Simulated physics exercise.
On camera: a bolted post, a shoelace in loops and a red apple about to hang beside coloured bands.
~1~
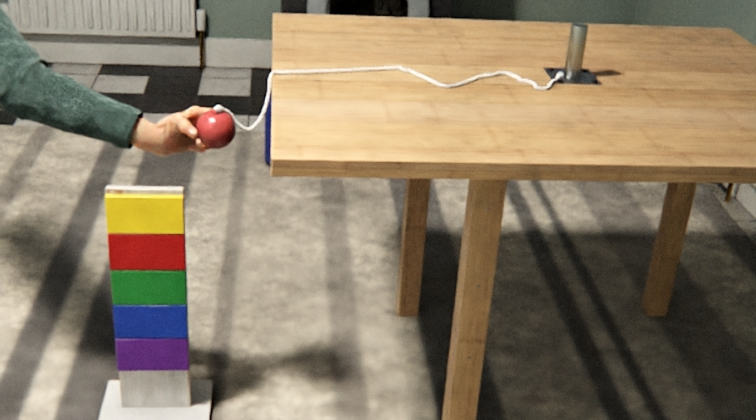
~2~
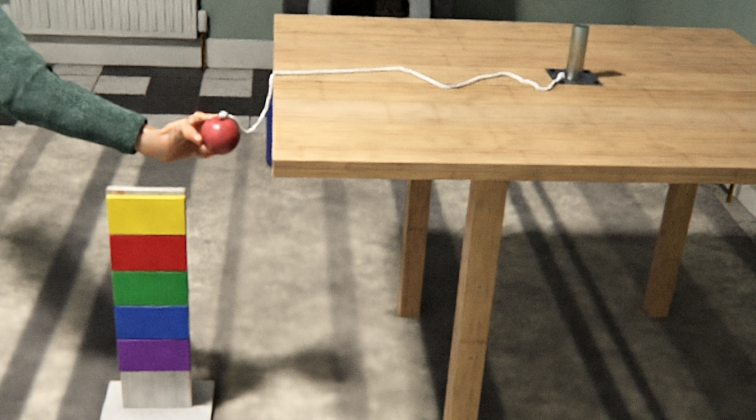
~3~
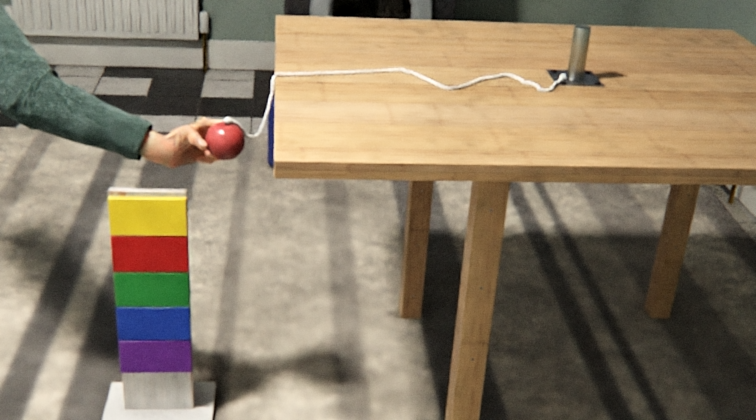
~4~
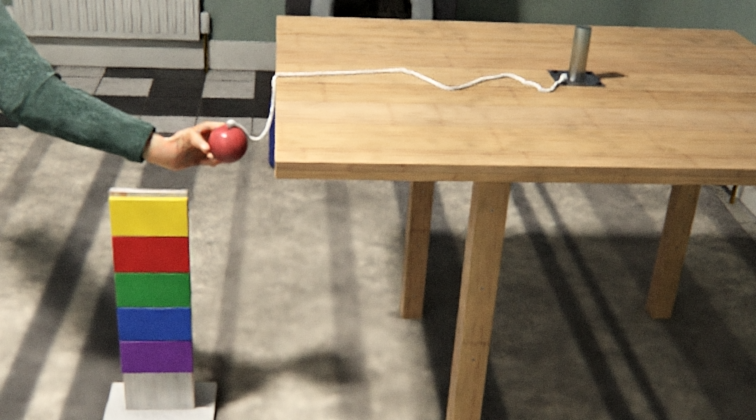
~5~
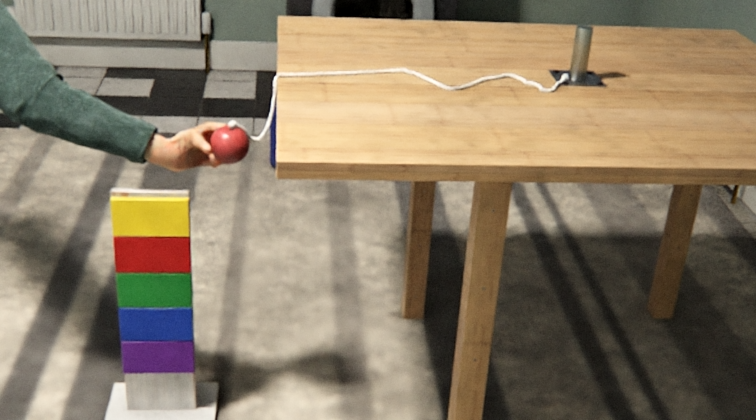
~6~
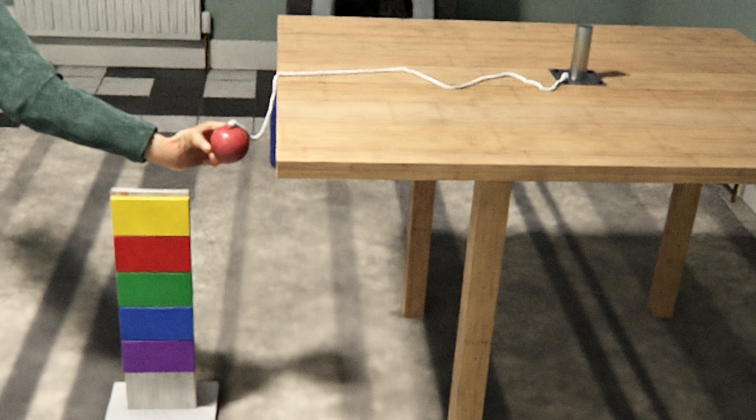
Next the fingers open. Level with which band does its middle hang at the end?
Its middle rests at the green band.
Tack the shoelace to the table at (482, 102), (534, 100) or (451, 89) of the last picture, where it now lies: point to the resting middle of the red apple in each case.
In that order: (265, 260), (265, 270) and (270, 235).
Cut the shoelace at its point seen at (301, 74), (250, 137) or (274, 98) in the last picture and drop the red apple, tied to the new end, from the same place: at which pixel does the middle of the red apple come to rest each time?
Near (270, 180), (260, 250) and (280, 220).
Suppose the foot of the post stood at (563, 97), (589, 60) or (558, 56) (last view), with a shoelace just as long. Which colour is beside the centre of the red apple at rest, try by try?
It would be blue; red; green.
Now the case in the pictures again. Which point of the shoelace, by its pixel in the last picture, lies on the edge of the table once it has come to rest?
The one at (374, 71).
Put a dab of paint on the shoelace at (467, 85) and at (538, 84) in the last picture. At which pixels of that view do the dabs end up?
About (399, 80), and the other about (497, 78).
Early on, apple near (314, 277); level with green.
Midway, apple near (250, 290); level with green.
Finally, apple near (268, 290); level with green. The green one.
